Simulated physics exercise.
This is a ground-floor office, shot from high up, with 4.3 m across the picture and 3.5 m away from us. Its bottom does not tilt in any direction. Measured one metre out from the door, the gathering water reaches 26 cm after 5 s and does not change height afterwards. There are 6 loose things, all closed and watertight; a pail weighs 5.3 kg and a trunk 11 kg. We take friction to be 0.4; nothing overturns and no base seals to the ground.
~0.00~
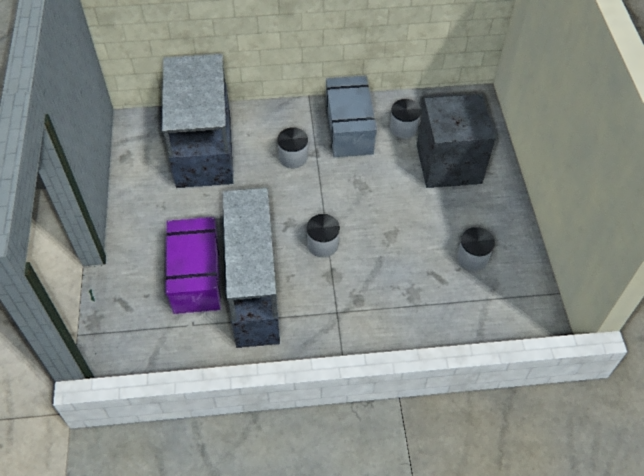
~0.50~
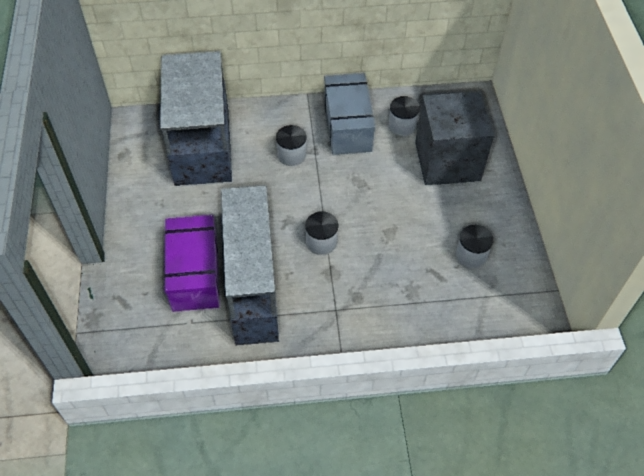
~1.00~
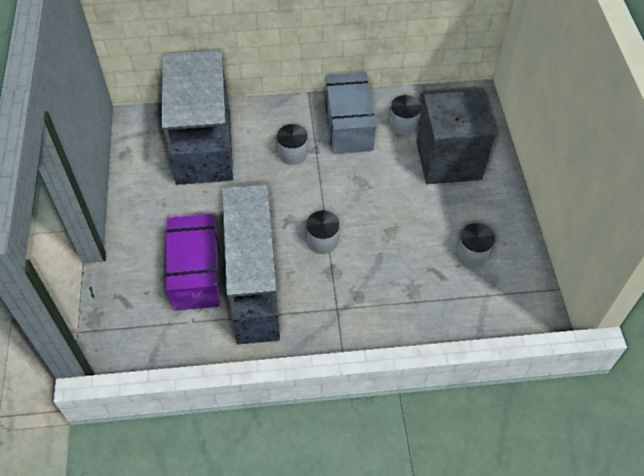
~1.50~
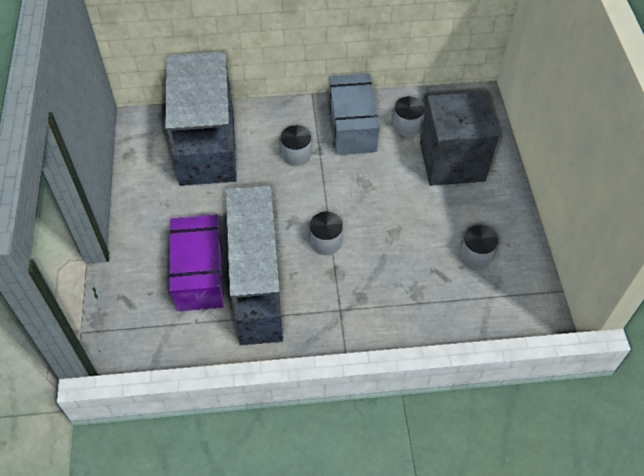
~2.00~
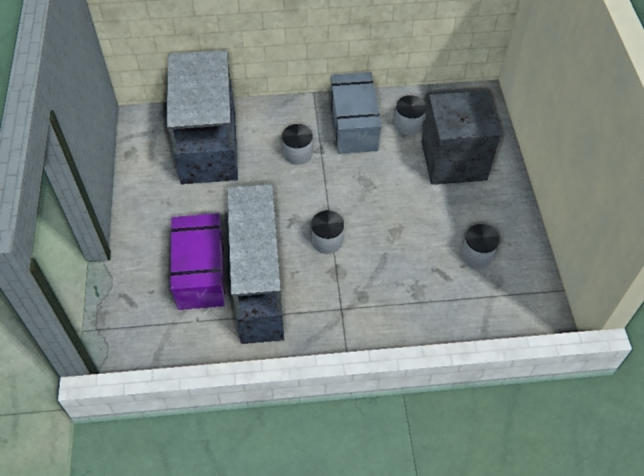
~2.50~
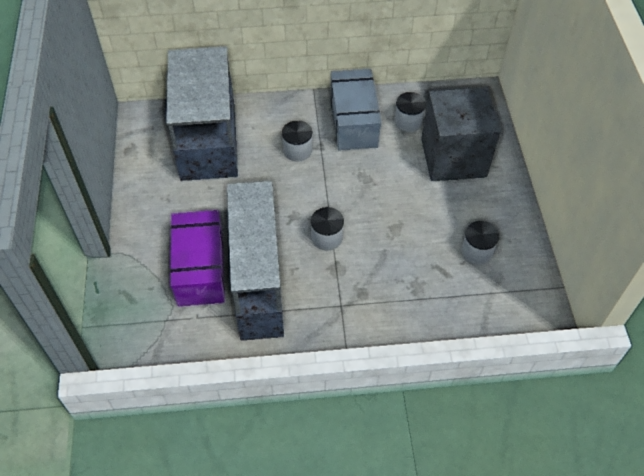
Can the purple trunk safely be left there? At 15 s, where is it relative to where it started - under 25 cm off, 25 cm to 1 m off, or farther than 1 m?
It is left well away.
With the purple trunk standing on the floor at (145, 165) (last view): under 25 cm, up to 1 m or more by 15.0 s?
Result: It drifts only slightly.
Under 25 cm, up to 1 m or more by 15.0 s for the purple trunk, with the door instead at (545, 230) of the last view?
Note: Purple trunk displaced a short distance.
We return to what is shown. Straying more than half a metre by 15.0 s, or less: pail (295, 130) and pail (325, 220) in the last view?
Result, in order: Bigger / not bigger.
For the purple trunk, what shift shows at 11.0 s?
I'd guess some 250 cm by then.
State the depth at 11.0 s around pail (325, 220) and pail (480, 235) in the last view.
Around 4 cm and 13 cm.
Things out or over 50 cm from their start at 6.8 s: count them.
I count 1 of them.
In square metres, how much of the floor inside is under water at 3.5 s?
About 2.0 m2.
After 3.5 s the purple trunk is near (209, 240), 0.1 m from its start, aground; 0 afloat.
After 6.8 s the purple trunk is near (211, 181), 0.7 m from its start, afloat; 1 afloat.
After 11.0 s the purple trunk is near (468, 202), 2.6 m from its start, afloat; 5 afloat.
After 15.0 s the purple trunk is near (529, 220), 3.1 m from its start, afloat; 6 afloat.
